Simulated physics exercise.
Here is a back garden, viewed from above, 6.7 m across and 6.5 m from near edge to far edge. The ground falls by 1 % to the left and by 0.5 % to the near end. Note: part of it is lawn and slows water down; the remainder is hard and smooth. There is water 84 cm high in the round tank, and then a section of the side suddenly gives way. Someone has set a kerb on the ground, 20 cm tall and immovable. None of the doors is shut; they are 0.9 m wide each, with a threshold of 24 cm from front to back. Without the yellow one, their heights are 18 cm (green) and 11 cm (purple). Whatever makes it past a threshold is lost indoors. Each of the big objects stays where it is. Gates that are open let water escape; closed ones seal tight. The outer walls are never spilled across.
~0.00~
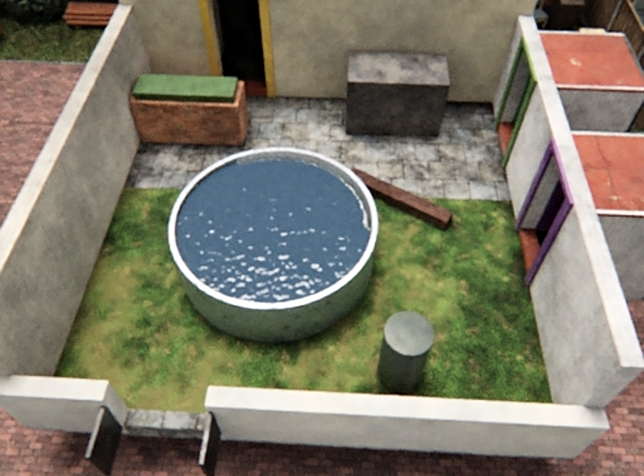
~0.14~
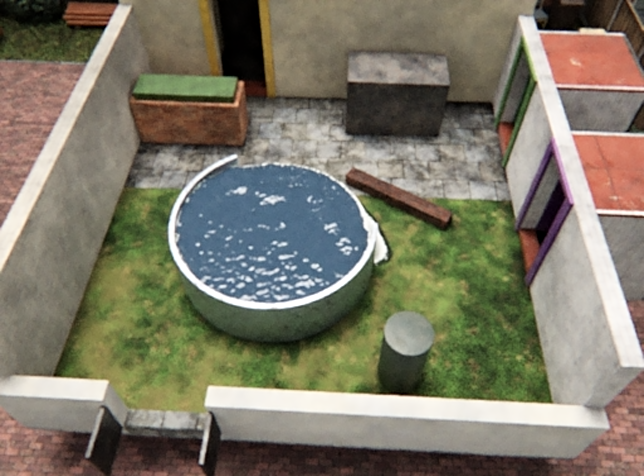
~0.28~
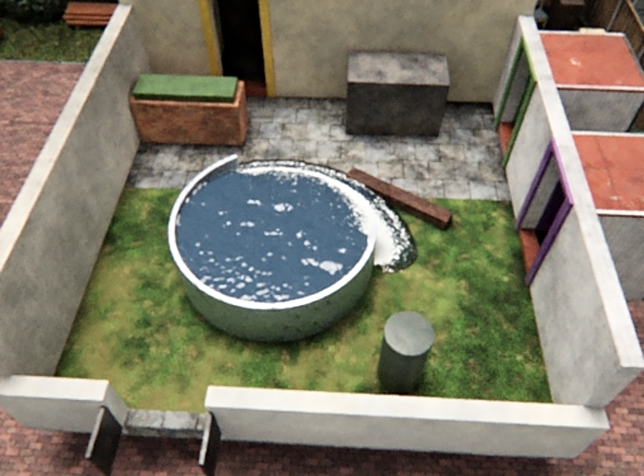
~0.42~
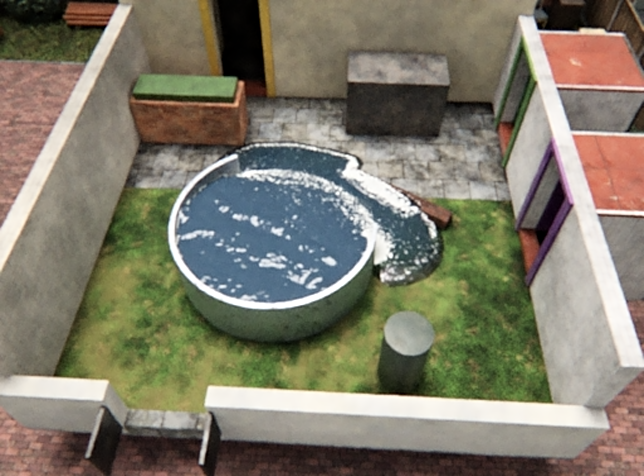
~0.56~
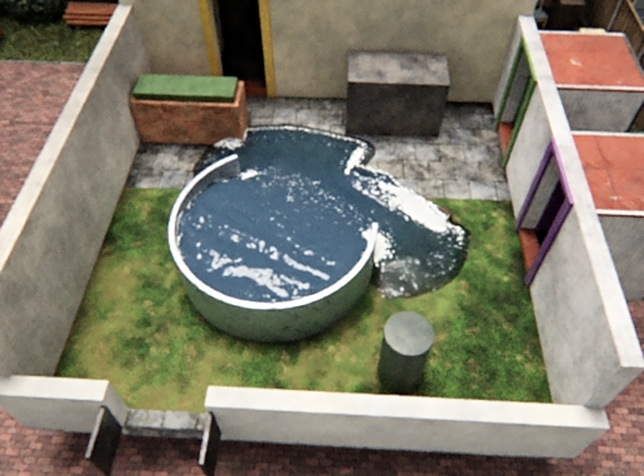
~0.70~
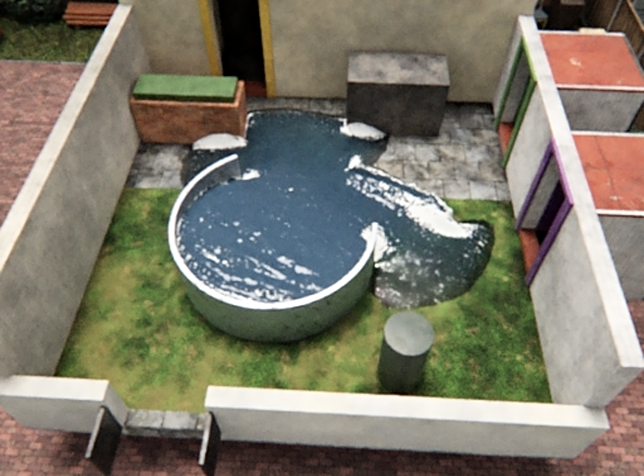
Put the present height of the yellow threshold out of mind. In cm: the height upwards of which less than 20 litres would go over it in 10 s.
34 cm.
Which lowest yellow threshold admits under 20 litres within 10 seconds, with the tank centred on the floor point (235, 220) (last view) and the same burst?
About 31 centimetres.
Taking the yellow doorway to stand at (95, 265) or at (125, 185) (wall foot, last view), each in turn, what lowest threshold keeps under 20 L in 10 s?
In turn: About 6.0 cm, about 13.0 cm.
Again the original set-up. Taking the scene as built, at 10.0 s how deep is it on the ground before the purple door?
It comes to about 12.0 centimetres deep.
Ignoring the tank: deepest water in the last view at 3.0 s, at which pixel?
(172, 105).
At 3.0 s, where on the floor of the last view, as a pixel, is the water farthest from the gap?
Lab note: Front tip approx. at (557, 430).
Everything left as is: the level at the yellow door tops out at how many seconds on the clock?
Roughly 4.5 s.
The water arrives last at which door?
Green.
After 1.4 s water covers 50 % of the floor, deepest (54 cm) near (327, 104); 25 cm at the yellow door, 14 litres in over its 19 cm threshold.
After 3.0 s water covers 75 % of the floor, deepest (53 cm) near (172, 105); 26 cm at the yellow door, 78 litres in over its 19 cm threshold.
After 10.0 s water covers 95 % of the floor, deepest (18 cm) near (44, 403); 8 cm at the yellow door, 184 litres in over its 19 cm threshold.
At the yellow door as built, the water arrived by 0.9 s and peaked near 36 cm at 4.4 s.
With a threshold of 28.5 cm, 56 litres would have come in within the 10 s; with 38.5 cm, 7 litres. So under 20 litres takes about 34 cm.
